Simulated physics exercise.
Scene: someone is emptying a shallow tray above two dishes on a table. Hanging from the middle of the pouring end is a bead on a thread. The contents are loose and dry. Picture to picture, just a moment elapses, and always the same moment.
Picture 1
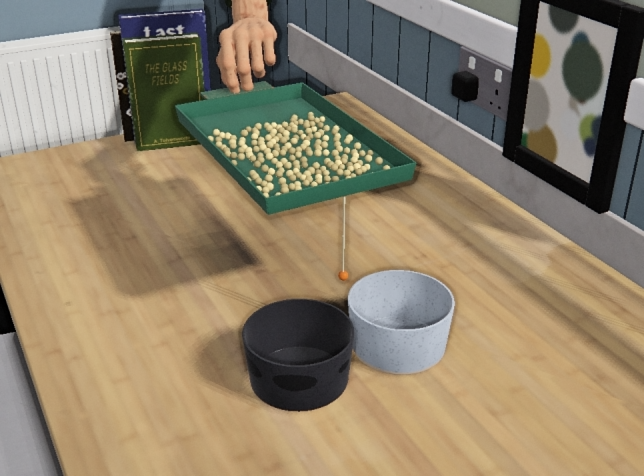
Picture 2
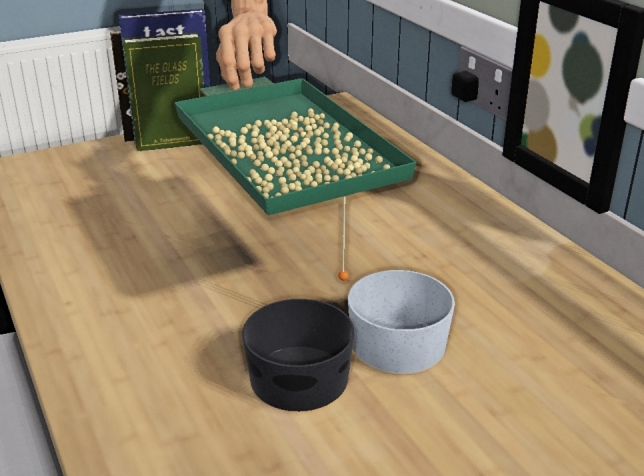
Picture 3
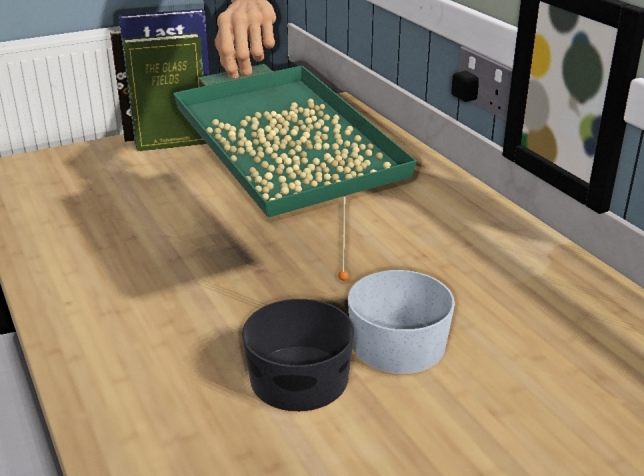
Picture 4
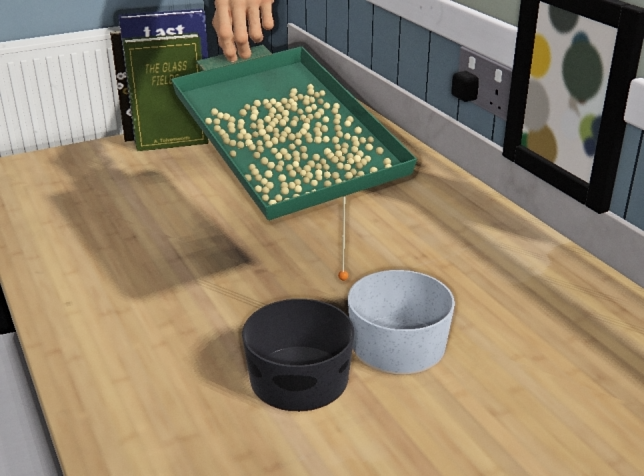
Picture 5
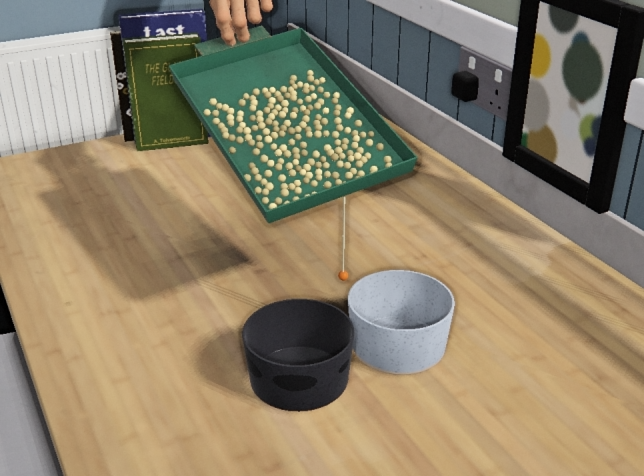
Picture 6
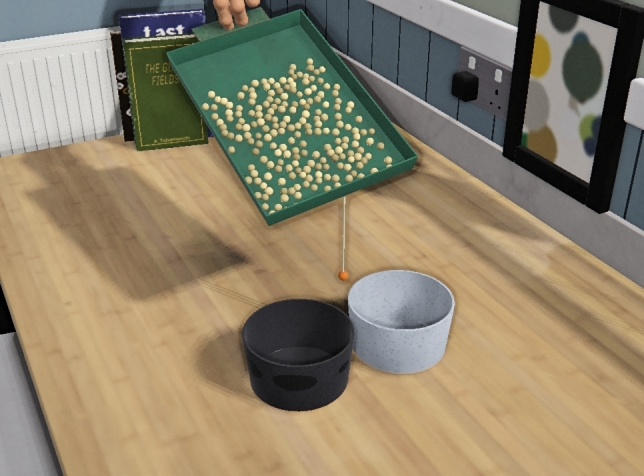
A hand raised the back of a green tray of soya beans above a black dish and a pale grey one, tilting it steadily steeper and down toward its left corner while the beans spread out.
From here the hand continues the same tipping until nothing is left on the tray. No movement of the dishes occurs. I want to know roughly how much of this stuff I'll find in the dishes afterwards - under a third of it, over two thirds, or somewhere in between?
You'll find over two thirds of it in them.
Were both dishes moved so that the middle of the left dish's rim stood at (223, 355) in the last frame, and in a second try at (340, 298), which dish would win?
In order: The right-hand one. Then: The left-hand one.
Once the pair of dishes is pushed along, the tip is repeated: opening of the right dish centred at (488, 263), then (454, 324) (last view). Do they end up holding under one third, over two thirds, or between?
In order of the places: Less than a third, then under a third.
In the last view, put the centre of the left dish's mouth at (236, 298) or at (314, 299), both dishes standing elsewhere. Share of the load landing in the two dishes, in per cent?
Close to 50 in a hundred, then close to 70 in a hundred.
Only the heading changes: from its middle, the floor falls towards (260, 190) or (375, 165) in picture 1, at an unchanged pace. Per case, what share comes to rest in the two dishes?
The first try would leave around 40 per cent there, the second around 30 per cent.
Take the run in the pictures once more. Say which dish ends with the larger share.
Fuller at the end: The leftward dish.
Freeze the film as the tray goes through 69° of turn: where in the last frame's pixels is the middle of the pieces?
Look close to (291, 185) in the last picture.
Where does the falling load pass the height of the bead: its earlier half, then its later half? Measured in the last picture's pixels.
The leading part at (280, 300), the rest of it at (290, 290).
Soon, tray tipped steeply; nearly all on the tray; a stray few in the left dish; a stray few in the air.
A while on, tray tipped past a quarter turn; about two thirds on the tray; about a quarter in the left dish; a stray few outside both; about a quarter in the air.
Towards the end, tray tipped past a quarter turn; most in the left dish; a stray few in the right dish; about a quarter outside both.
Finally, tray tipped past a quarter turn; most in the left dish; a stray few in the right dish; about a quarter outside both.
